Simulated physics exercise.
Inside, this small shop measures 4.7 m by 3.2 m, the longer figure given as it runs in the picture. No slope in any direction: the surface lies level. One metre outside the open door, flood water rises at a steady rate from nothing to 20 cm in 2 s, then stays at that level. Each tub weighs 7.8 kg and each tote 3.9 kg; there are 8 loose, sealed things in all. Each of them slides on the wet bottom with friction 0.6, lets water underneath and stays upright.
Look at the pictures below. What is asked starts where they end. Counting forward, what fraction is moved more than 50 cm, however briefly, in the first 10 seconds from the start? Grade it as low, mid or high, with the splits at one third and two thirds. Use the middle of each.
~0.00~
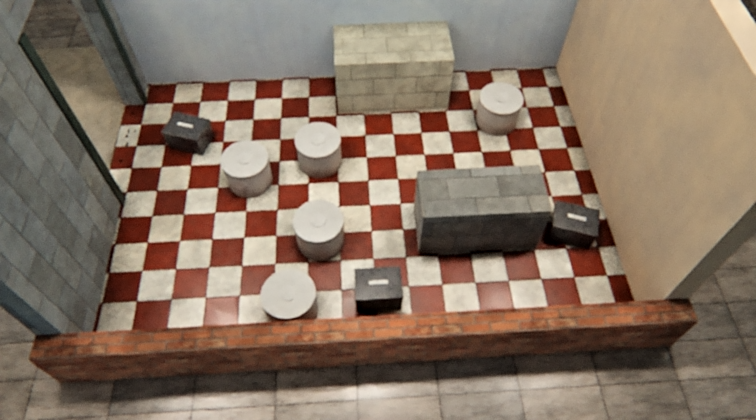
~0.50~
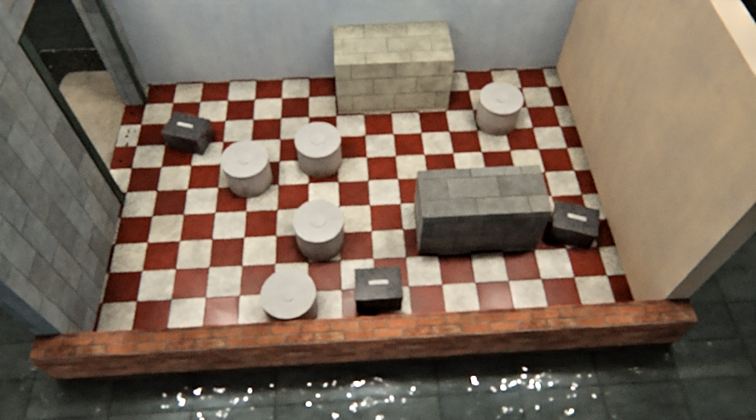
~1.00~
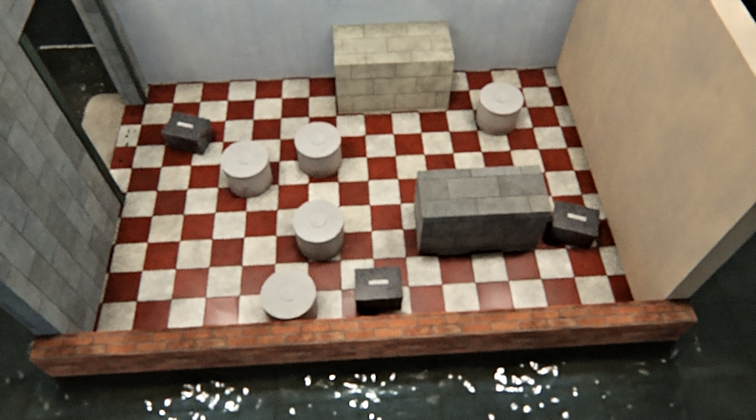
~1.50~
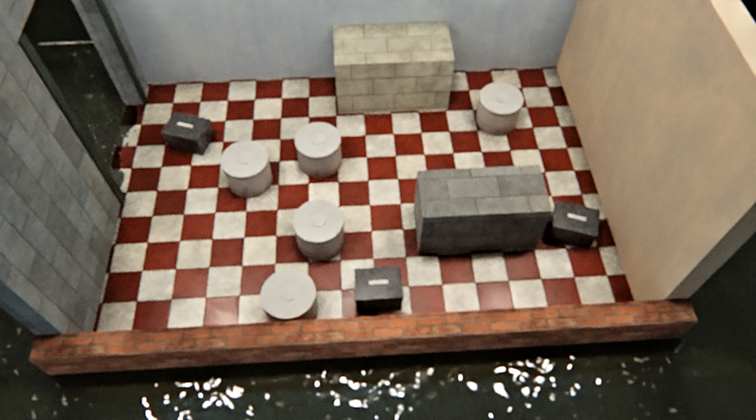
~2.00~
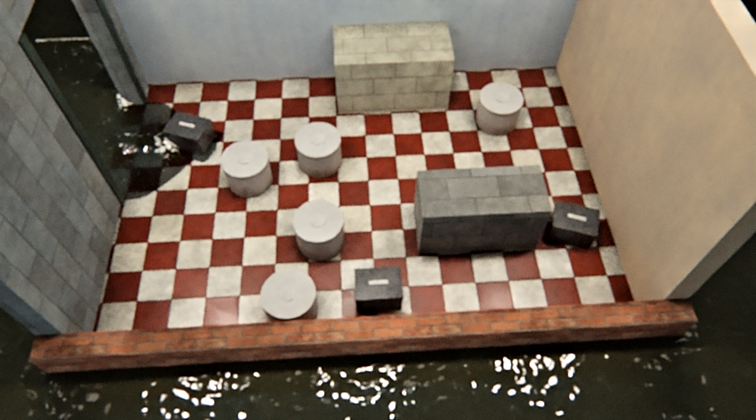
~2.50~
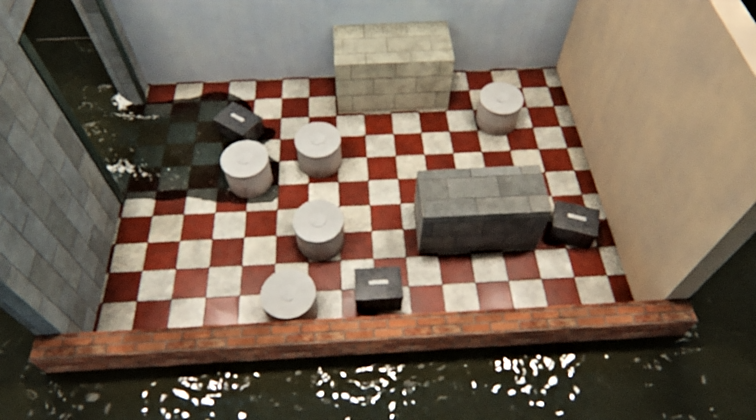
Grade: High, two thirds or more.
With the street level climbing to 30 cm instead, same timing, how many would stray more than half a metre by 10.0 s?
You'd get 8 in that case.
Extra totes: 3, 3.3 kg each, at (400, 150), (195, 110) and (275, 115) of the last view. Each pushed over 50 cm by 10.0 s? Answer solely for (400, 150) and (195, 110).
Order as asked - beyond the cutoff and beyond the cutoff.
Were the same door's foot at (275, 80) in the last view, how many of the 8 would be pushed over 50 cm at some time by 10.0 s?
The answer would then be 7.
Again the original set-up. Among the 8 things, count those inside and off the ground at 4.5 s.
At that moment it comes to 1.
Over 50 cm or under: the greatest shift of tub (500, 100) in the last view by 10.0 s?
That one ends up within the limit.
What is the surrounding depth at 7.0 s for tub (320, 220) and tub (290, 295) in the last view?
Depth approx. 4 cm / 6 cm.
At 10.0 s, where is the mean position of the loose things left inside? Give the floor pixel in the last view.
They average out to somewhere around (442, 192).
After 3.5 s 2 of 8 are over 50 cm from their spots; 1 afloat.
After 4.5 s 4 of 8 are over 50 cm from their spots; 1 afloat.
After 7.0 s 5 of 8 are over 50 cm from their spots; 6 afloat.
After 10.0 s 6 of 8 are over 50 cm from their spots, and 7 have been at some point; 8 afloat.
